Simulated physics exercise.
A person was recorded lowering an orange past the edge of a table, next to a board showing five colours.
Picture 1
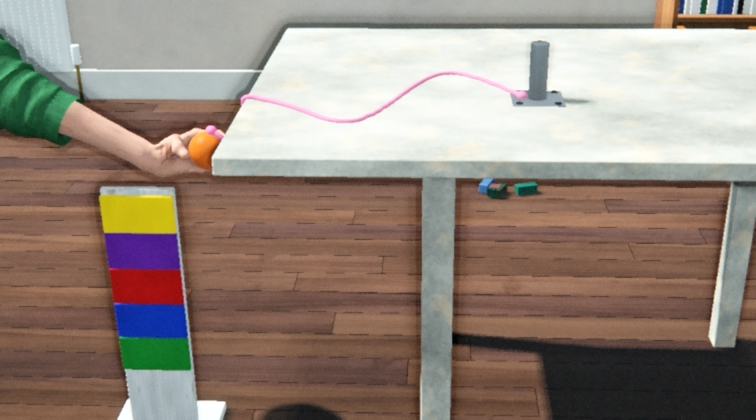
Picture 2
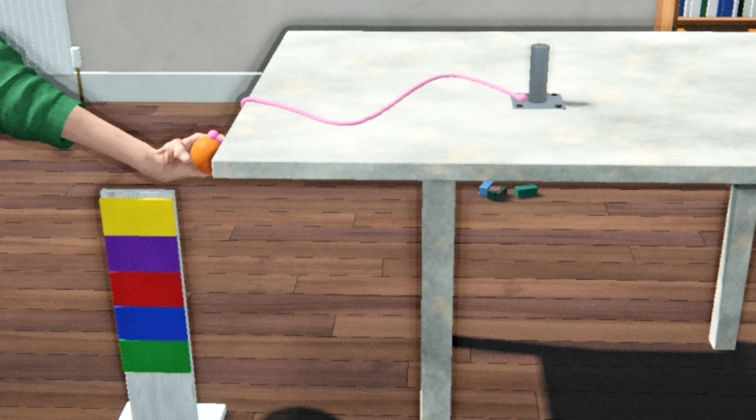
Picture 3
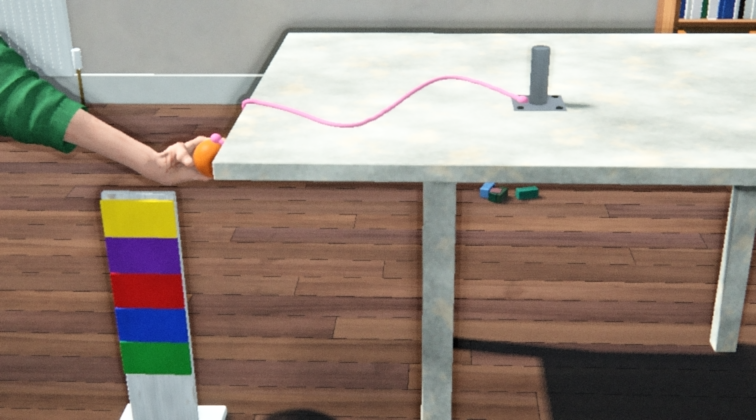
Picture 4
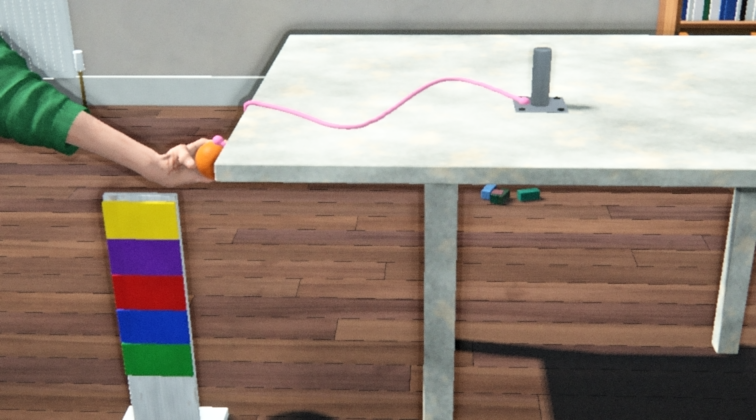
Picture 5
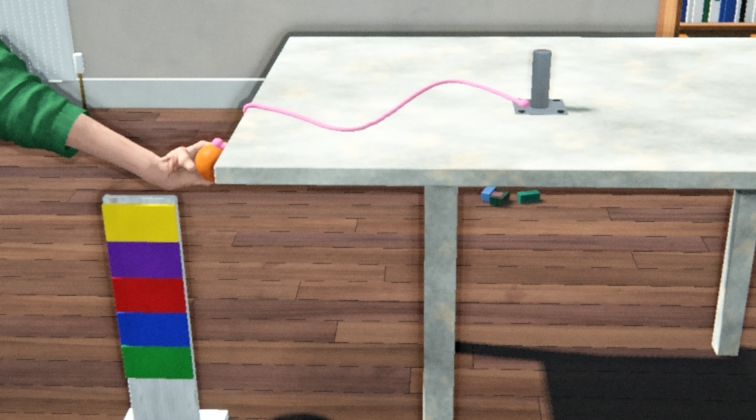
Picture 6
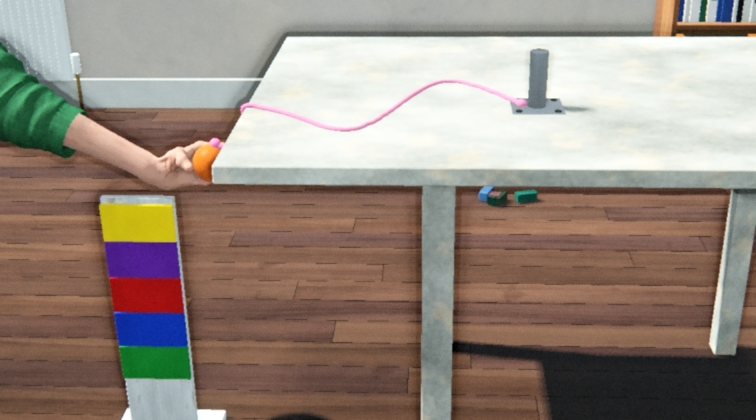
We see a hand in a green sleeve holding an orange ball at a table's left edge, above a colour-banded upright board, with a pink cord running to a grey post; apart from slight shifts of the view, nothing moves.
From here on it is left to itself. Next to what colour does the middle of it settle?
Next to blue.
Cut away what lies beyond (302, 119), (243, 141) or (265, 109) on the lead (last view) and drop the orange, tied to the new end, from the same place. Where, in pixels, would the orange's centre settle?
Try 1: About (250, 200). Try 2: About (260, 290). Try 3: About (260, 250).
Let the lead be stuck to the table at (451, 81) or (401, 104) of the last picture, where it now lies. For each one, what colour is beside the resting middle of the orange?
In order: Red; purple.
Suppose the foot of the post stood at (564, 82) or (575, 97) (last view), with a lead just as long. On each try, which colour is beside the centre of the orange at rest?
For the first spot, red; for the second, red.
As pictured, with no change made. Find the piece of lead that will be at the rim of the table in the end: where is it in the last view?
Roughly (367, 125).
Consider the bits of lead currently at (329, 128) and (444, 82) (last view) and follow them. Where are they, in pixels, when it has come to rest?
They end up around (254, 145) and around (403, 102).
Soon after, orange near (228, 301); level with red.
Then, orange near (285, 313); level with blue.
Further on, orange near (258, 326); level with blue.
At rest, orange near (268, 327); level with blue. The lead holds its middle at blue.
